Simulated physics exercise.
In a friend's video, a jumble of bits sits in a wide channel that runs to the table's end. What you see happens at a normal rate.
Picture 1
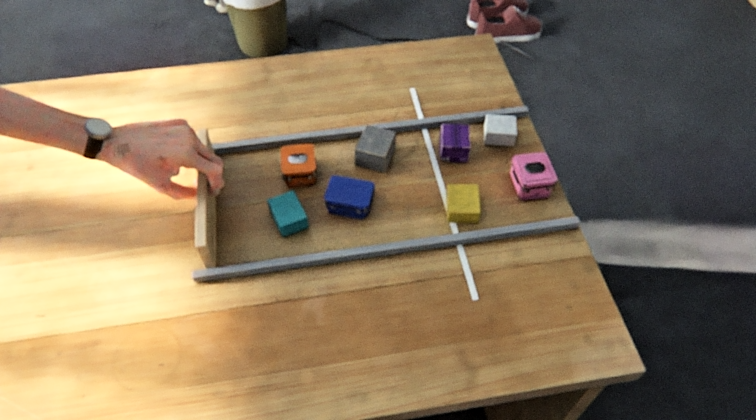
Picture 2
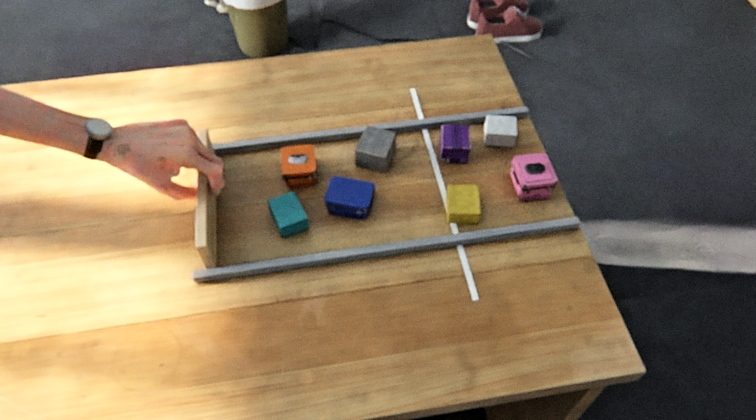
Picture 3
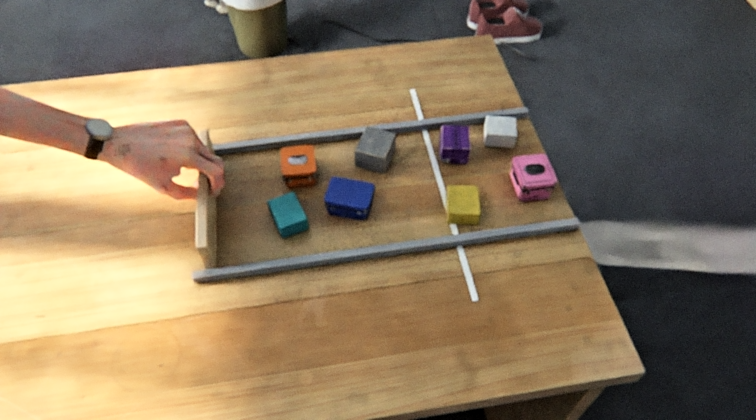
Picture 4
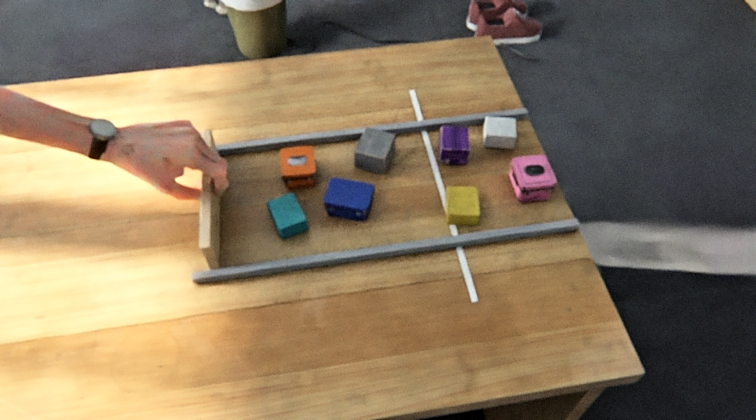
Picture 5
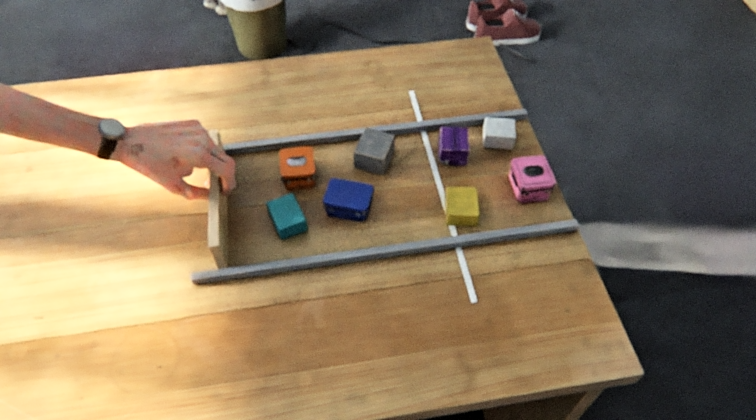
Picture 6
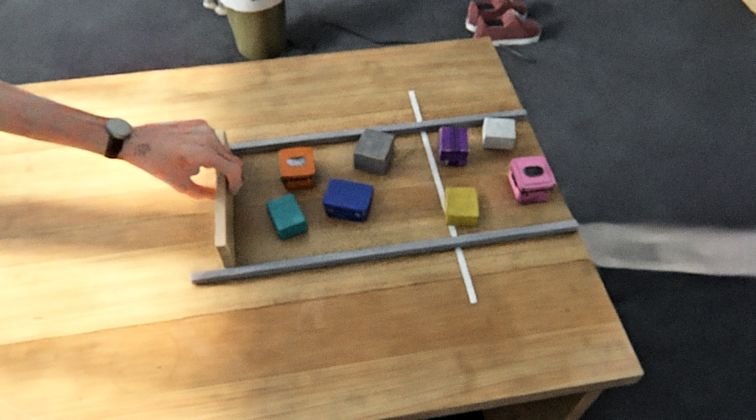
At first, a hand holds a wooden board upright at the left end of a channel between two gray rails, with eight colorful blocks and cases scattered ahead of it. The hand then slides the board slightly right, leaving a gap before the orange and teal pieces, which stay practically still.
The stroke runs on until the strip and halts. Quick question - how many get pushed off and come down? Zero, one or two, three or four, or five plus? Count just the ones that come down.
Zero, I'd say.
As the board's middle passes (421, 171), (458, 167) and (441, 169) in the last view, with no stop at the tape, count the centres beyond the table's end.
Going through the three places, I get 0, 1 and 0.
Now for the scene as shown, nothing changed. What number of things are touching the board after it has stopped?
All in all, 2.
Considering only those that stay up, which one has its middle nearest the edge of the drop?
The white block.
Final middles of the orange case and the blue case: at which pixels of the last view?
In the last picture the orange case sits at (447, 151) while the blue case sits at (482, 169).
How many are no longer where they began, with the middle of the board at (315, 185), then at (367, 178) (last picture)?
First 3 and then 4.
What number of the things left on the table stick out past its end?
The overhang total is 1.
Early on, none off yet; pink case at rest near (531, 180); white block at rest near (499, 134); purple box at rest near (453, 147).
A while later, none off yet; pink case at rest near (531, 180); white block moving near (504, 132); purple box travelled about its own width near (479, 143).
Finally, the number that fall off is zero.
